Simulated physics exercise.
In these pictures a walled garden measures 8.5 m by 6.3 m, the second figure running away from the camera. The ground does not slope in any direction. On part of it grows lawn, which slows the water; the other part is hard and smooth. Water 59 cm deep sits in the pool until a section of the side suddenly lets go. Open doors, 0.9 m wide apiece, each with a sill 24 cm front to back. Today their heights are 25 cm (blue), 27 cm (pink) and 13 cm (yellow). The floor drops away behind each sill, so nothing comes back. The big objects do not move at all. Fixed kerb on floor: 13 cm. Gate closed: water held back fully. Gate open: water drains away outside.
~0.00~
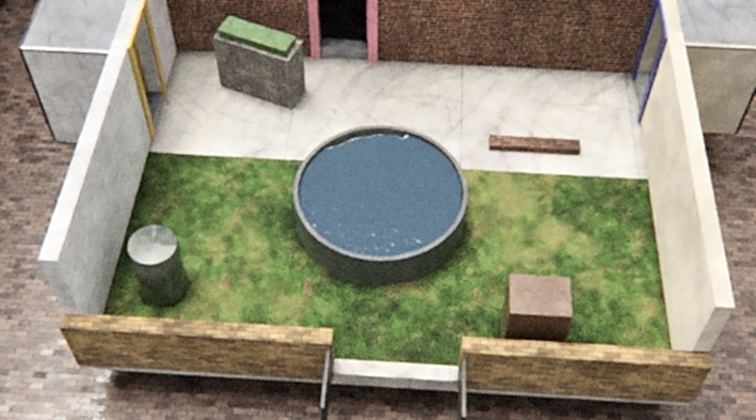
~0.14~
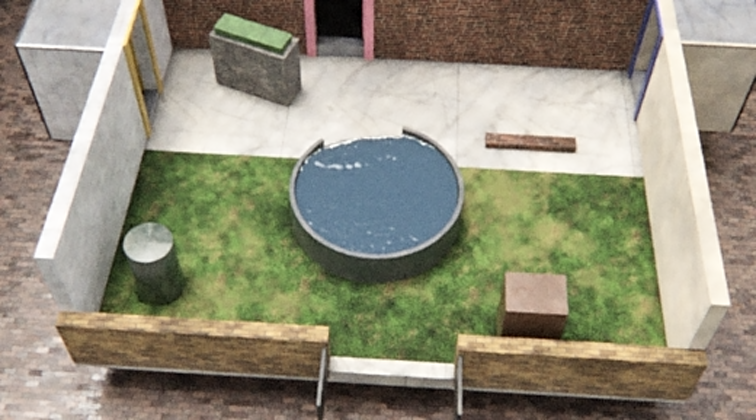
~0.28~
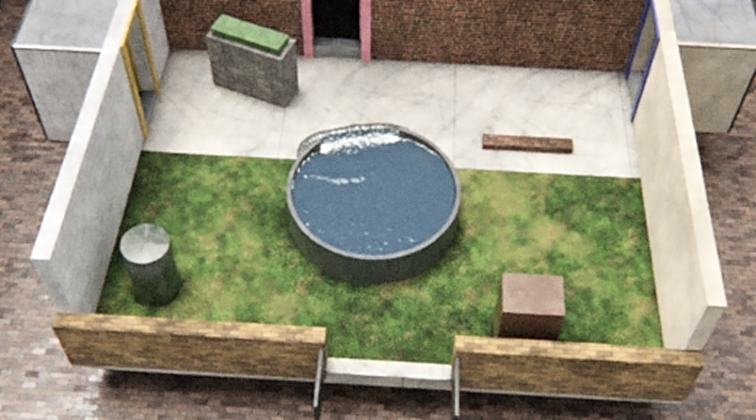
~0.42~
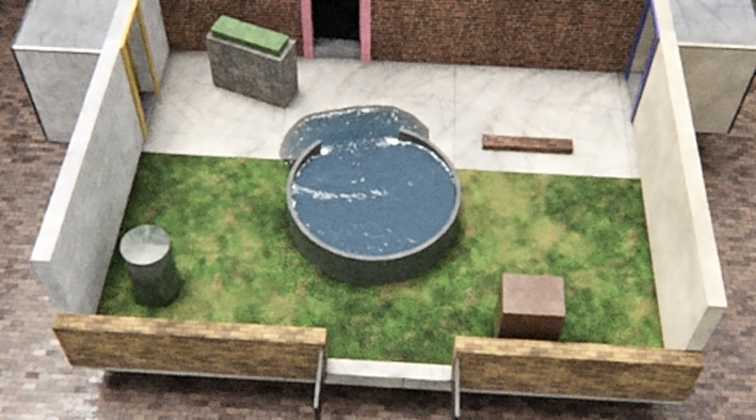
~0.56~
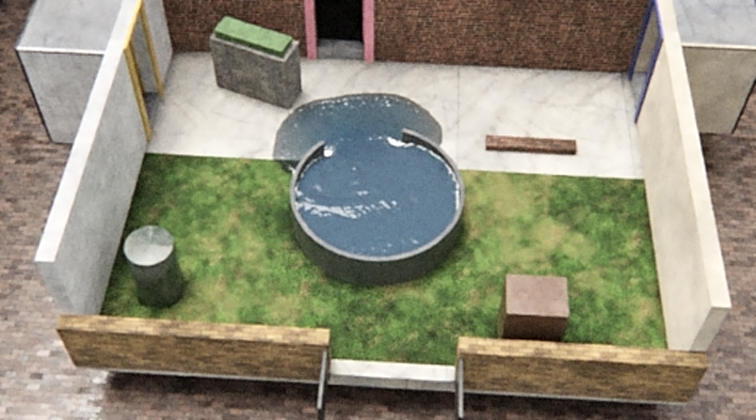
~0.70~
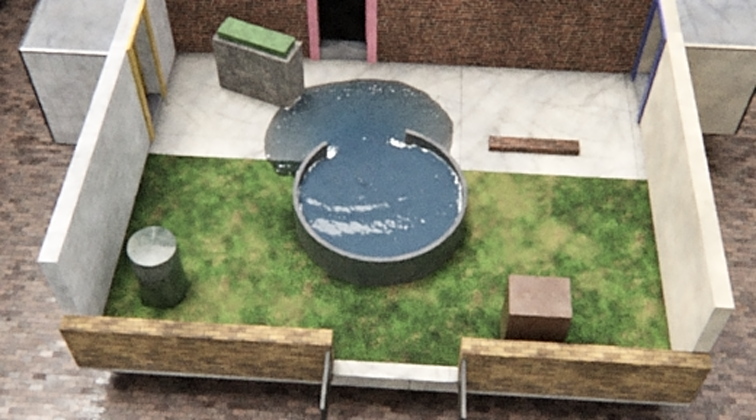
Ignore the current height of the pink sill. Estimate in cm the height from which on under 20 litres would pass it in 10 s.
I would say 30 cm.
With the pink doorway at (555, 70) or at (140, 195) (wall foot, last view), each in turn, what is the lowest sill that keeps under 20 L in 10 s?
Minimums: Roughly 8.0 cm and 5.5 cm.
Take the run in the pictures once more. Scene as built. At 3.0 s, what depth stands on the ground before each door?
Door depths (cm): Blue = 0, pink = 27, yellow = 15.
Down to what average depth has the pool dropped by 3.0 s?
Some 28 cm.
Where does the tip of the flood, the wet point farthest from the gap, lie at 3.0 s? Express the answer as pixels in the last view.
In the last picture, around (623, 80).
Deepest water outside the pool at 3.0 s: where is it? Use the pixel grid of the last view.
Look close to (185, 58).
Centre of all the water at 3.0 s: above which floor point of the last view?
(358, 152).
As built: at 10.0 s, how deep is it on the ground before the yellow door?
7.0 cm.
After 1.4 s water covers 20 % of the floor, deepest (38 cm) near (319, 65); 36 cm at the pink door, 0 litres in over its 27 cm sill.
After 3.0 s water covers 30 % of the floor, deepest (34 cm) near (185, 58); 27 cm at the pink door, 34 litres in over its 27 cm sill.
After 10.0 s water covers 90 % of the floor, deepest (12 cm) near (603, 79); 9 cm at the pink door, 36 litres in over its 27 cm sill.
At the pink door as built, the water arrived by 1.0 s and peaked near 37 cm at 1.6 s.
With a sill of 25.5 cm, 49 litres would have come in within the 10 s; with 34.5 cm, 3 litres. So under 20 litres takes about 30 cm.
